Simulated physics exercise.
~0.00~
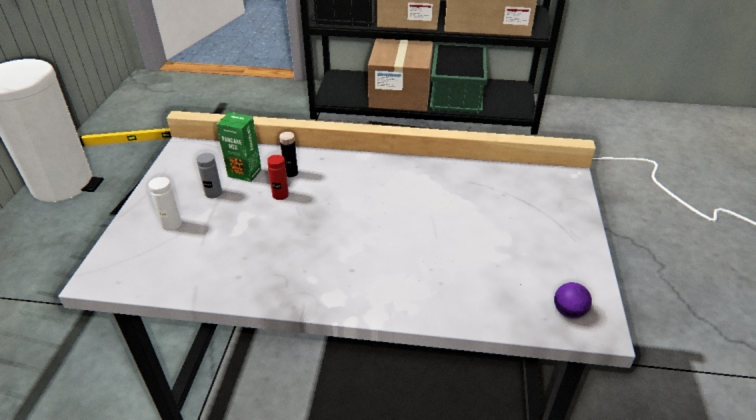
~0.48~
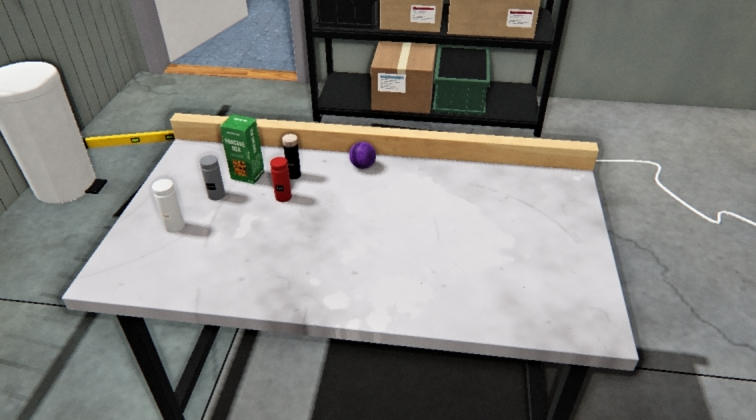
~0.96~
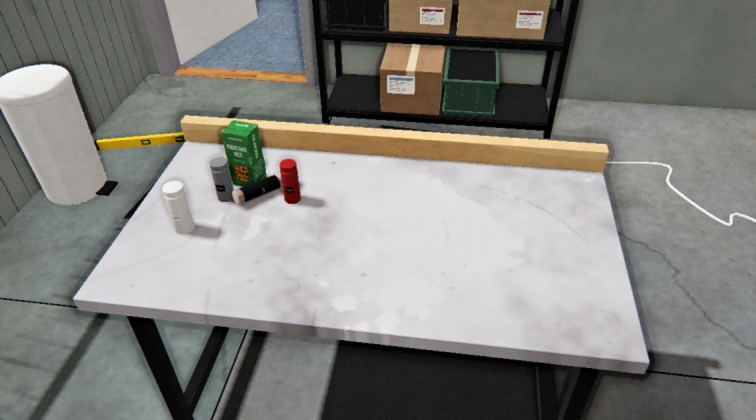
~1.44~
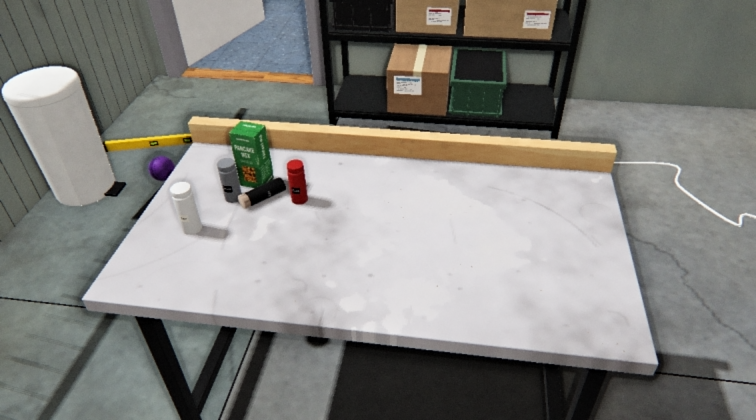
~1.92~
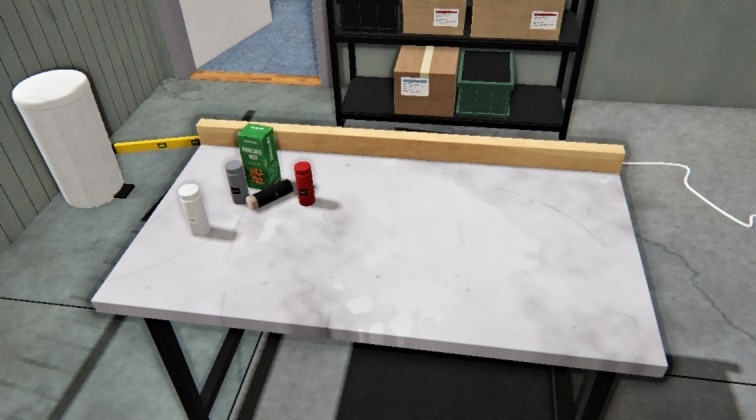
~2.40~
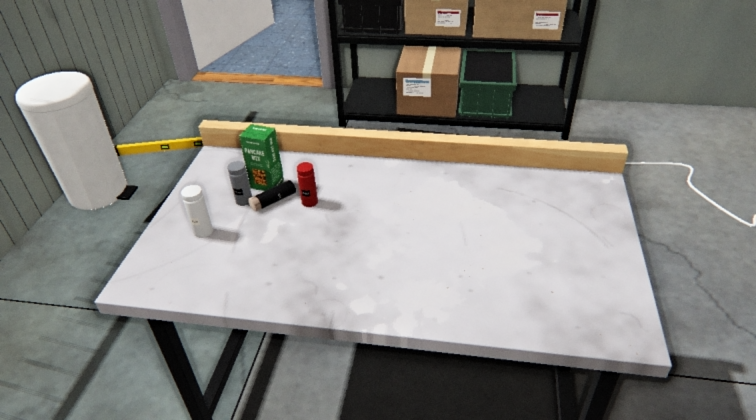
Purple ball crossing a white tabletop to the wooden rail, the black shaker toppling, and the ball leaving past the left side.
